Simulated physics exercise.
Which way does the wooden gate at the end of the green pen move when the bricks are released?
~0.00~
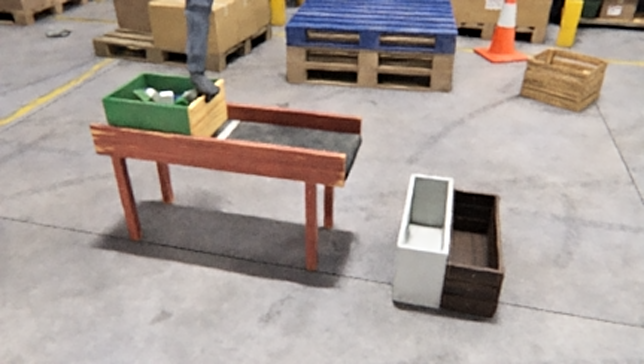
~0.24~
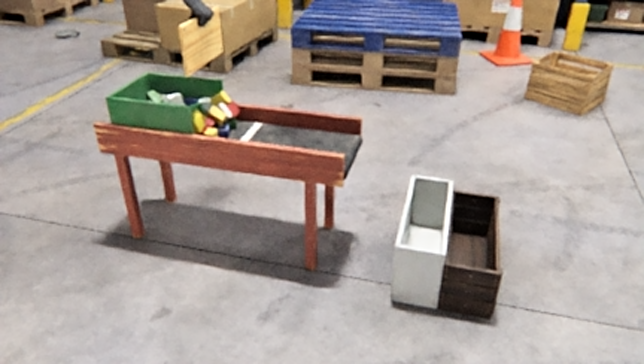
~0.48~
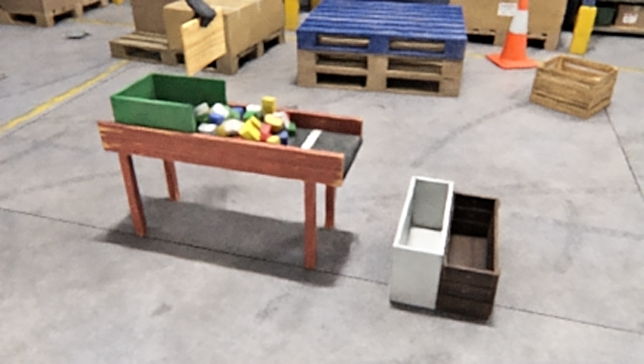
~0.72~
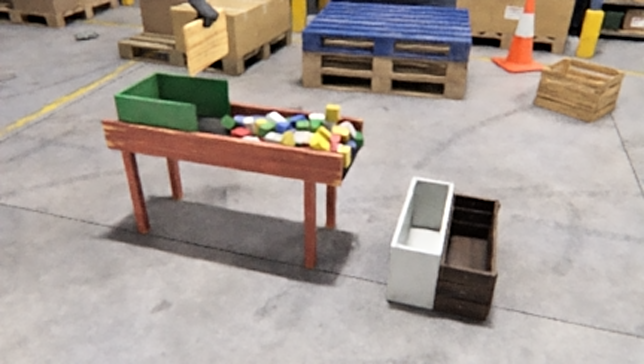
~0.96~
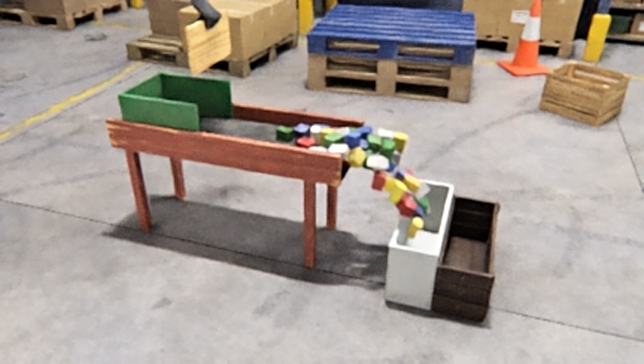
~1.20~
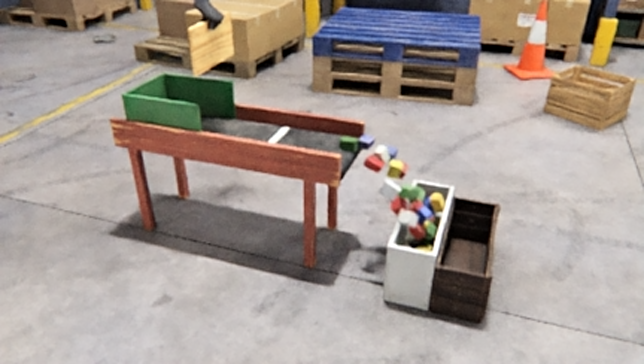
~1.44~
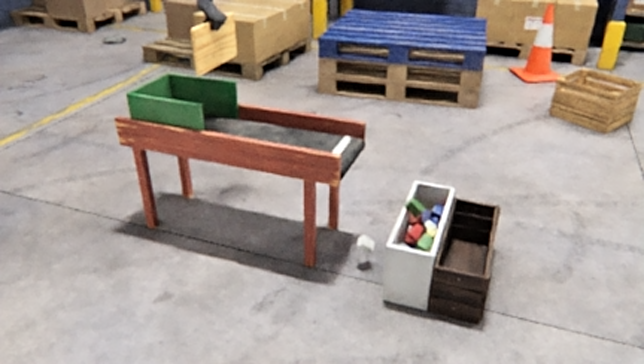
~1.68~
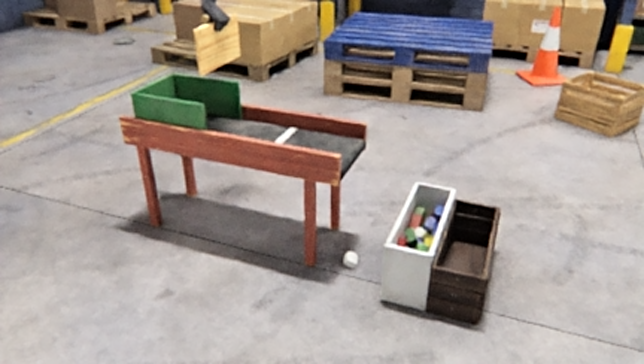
The gate moves up, lifted clear of the belt by the dark arm that holds it.
